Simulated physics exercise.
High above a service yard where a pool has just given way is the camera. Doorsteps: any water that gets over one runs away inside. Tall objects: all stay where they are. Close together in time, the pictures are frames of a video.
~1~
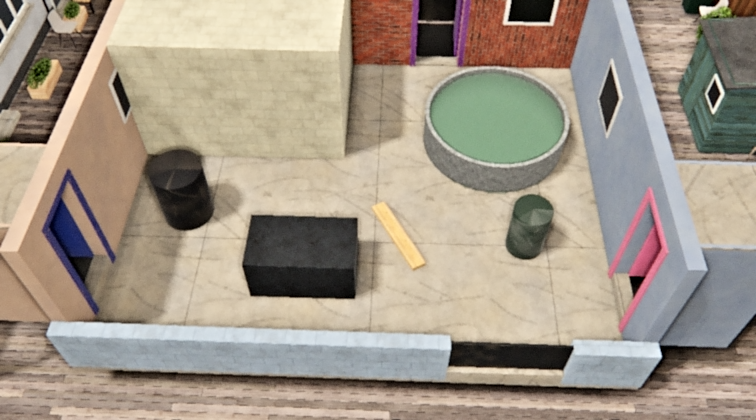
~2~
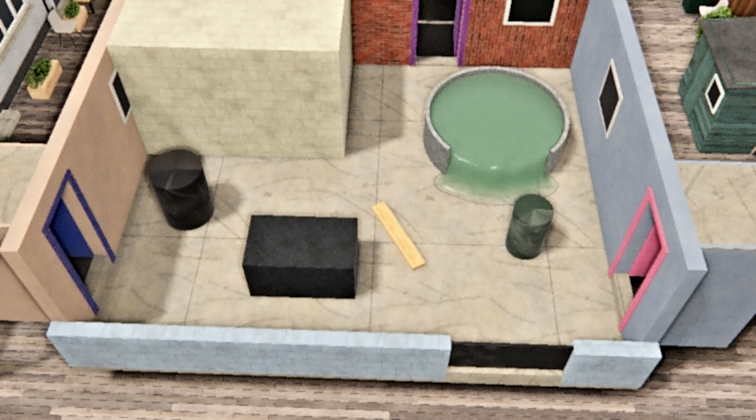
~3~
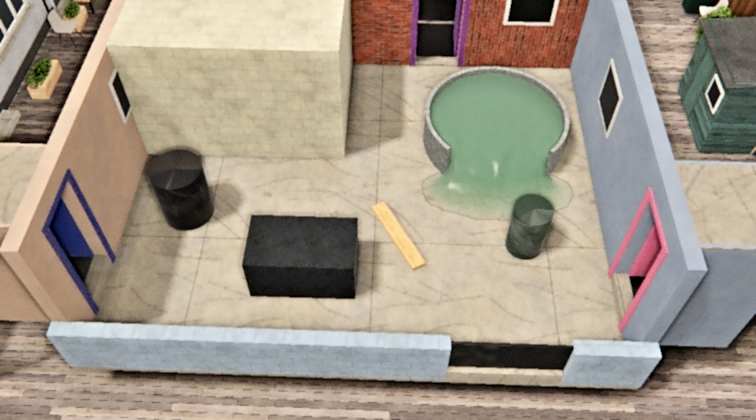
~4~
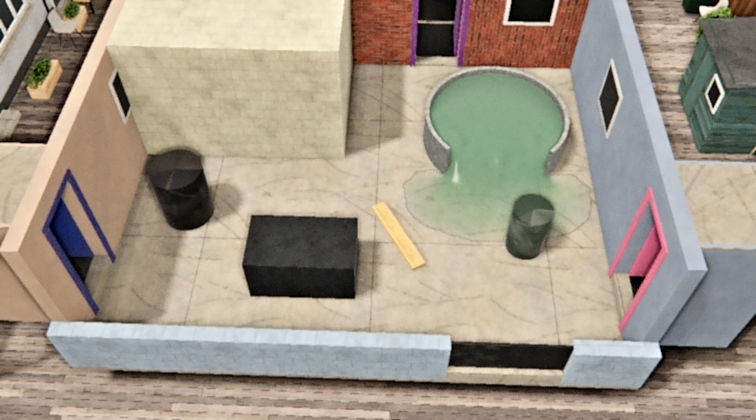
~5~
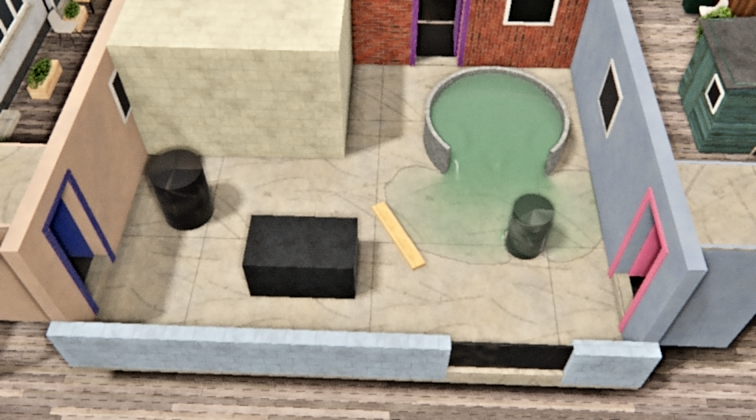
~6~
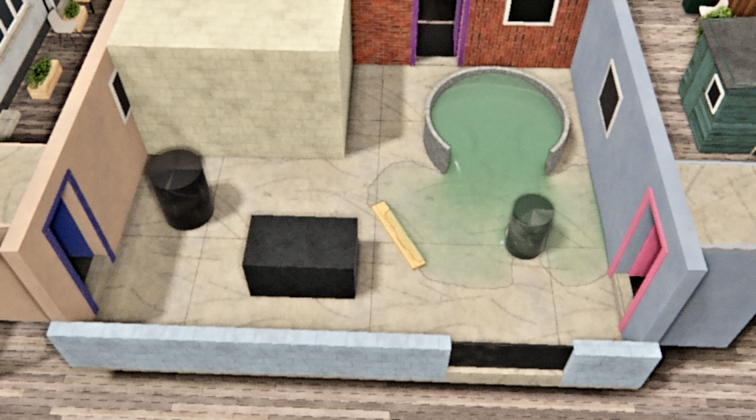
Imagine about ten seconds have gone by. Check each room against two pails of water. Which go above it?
The blue door will let through no more than two buckets. The pink door will let through no more than two buckets. The purple door will let through no more than two buckets.
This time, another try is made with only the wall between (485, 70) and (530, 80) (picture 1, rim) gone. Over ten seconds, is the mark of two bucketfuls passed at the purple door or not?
The purple one ends up above.
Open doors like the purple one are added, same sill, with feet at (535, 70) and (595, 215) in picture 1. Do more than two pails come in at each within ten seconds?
First falls short, then tops the limit.
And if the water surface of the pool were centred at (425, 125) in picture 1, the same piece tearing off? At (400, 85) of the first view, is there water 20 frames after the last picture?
Untouched.
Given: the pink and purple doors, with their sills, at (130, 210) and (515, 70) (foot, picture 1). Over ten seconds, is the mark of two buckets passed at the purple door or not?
The purple door remains below the mark.
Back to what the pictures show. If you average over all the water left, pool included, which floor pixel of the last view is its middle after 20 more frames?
Close to (463, 241), I reckon.
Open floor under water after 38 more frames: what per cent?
Around 85 in a hundred.
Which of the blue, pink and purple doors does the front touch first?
Answer: The pink door.
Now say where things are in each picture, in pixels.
The pool at (496, 117) is whole and still, in the first picture.
The front is at (552, 181), out from the gap at (498, 181), in the second picture.
Water pours out at (498, 183) and has run to (566, 186), in the third picture.
Water pours out at (497, 185) and has run to (586, 209), in the fourth picture.
Water pours out at (497, 185) and has run to (601, 234), in the fifth picture.
Water pours out at (497, 185) and has run to (598, 274), in the sixth picture.
A moment on, water covers 35 % of the floor; the blue door not reached, the pink door wet at the sill, nothing in, the purple door not reached.
Next, water covers 40 % of the floor; the blue door not reached, the pink door wet at the sill, nothing in, the purple door not reached.
Then, water covers 60 % of the floor; the blue door not reached, the pink door wet at the sill, nothing in, the purple door not reached.
Later, water covers 85 % of the floor; the blue door wet at the sill, nothing in, the pink door wet at the sill, nothing in, the purple door not reached.
In the end, water covers 95 % of the floor; the blue door wet at the sill, nothing in, the pink door under two buckets in, the purple door wet at the sill, nothing in.
